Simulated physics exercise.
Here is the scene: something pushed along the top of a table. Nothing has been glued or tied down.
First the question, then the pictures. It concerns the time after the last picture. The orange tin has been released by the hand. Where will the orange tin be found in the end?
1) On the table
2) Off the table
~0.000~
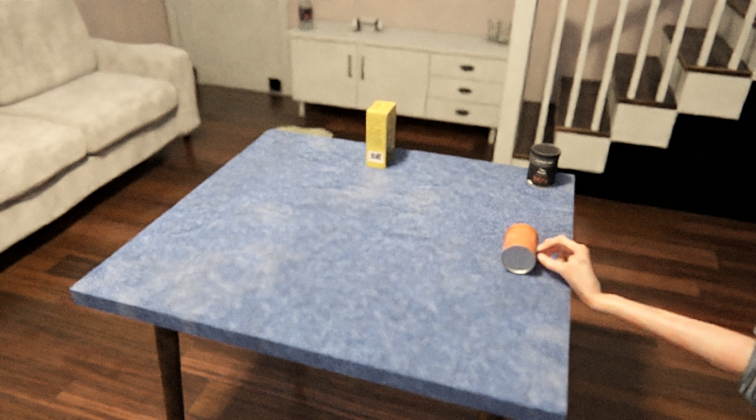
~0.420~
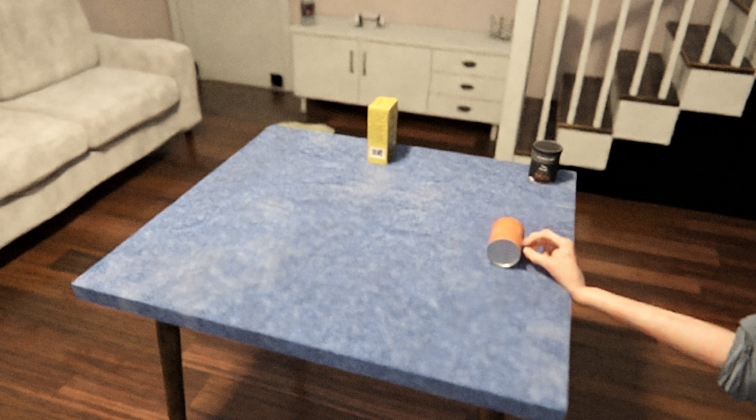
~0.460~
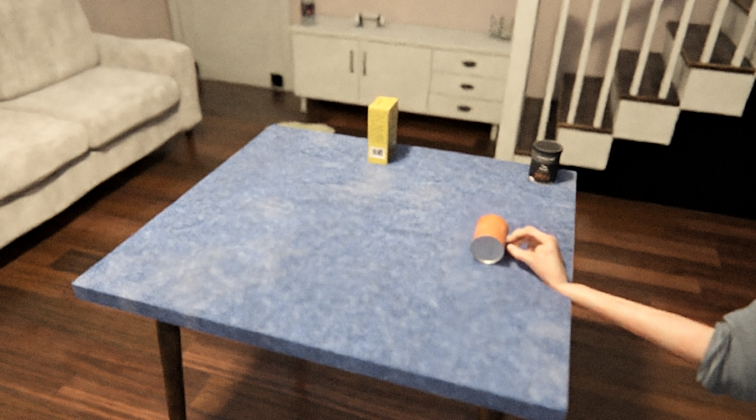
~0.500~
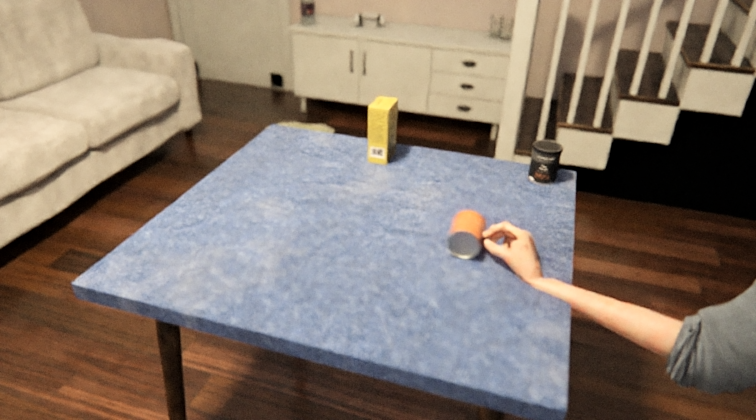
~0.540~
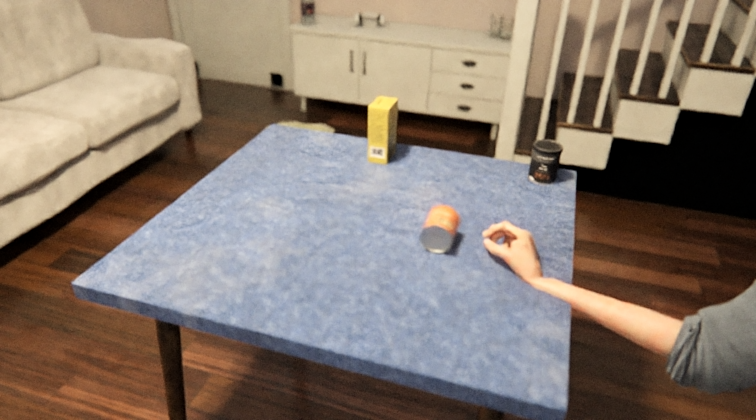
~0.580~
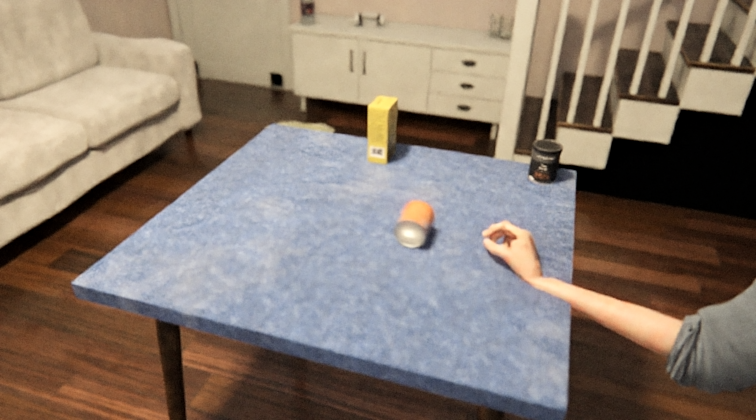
2.
After 0.88 s, orange tin rolled well along near (249, 192).
After 1.28 s, orange tin now off the table.
By the end (1.6 s), off the table, orange tin.
